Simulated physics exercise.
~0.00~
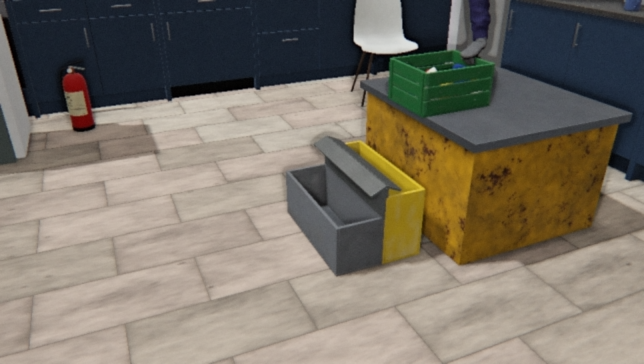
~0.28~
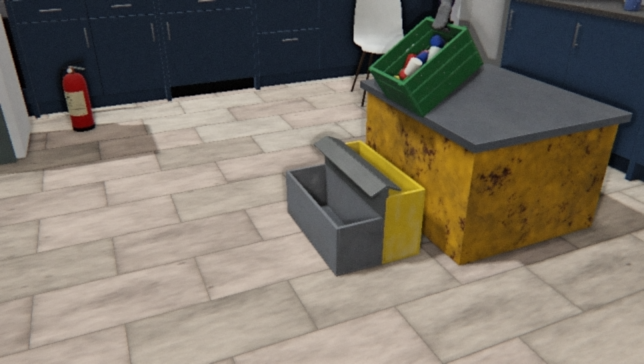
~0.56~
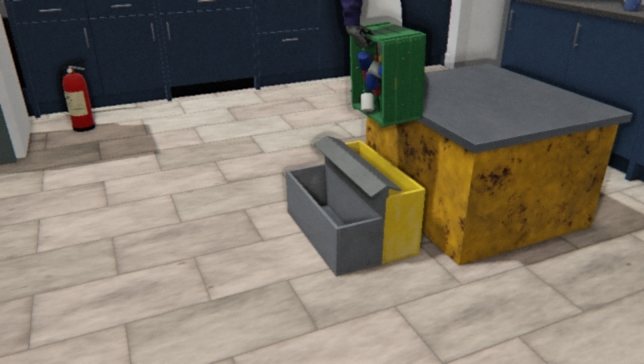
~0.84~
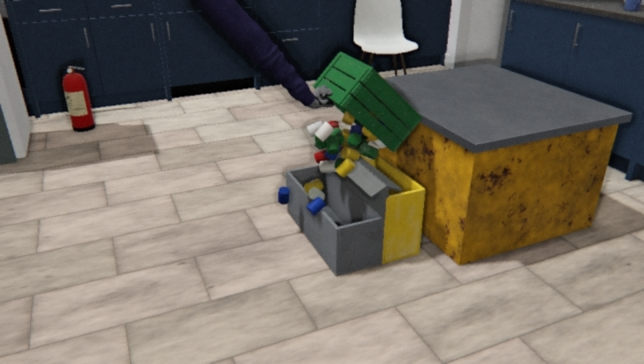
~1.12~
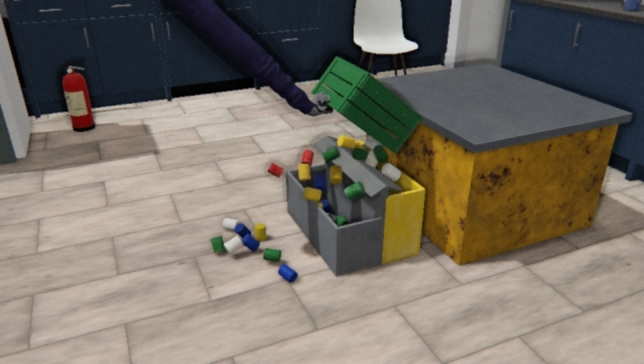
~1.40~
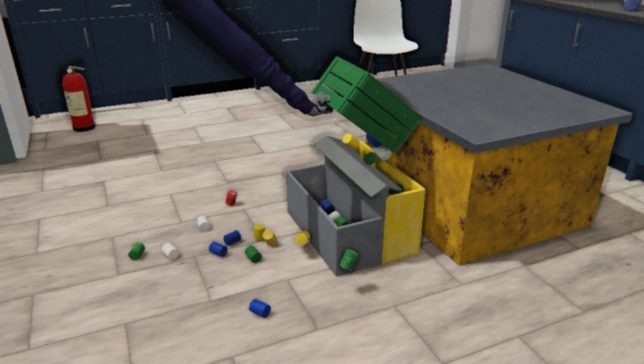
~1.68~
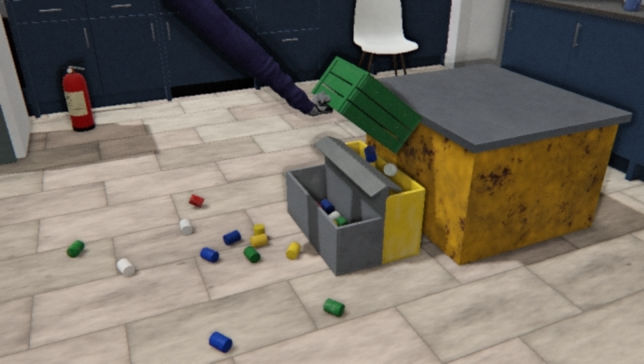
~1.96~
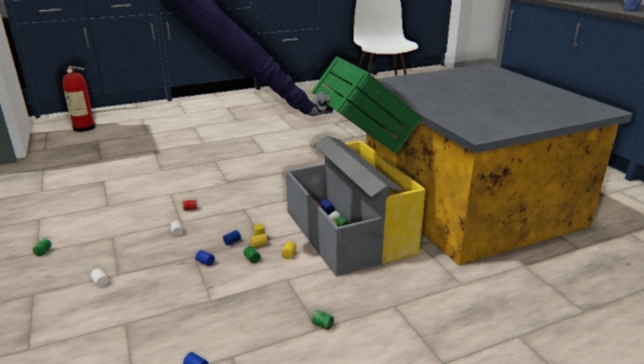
A dark-sleeved arm tipped a green tote off a rusty yellow bench, spilling small colourful jars over the yellow trough and grey bin below. Some dropped inside, but many bounced out and rolled left across the tiles, where they lay scattered.
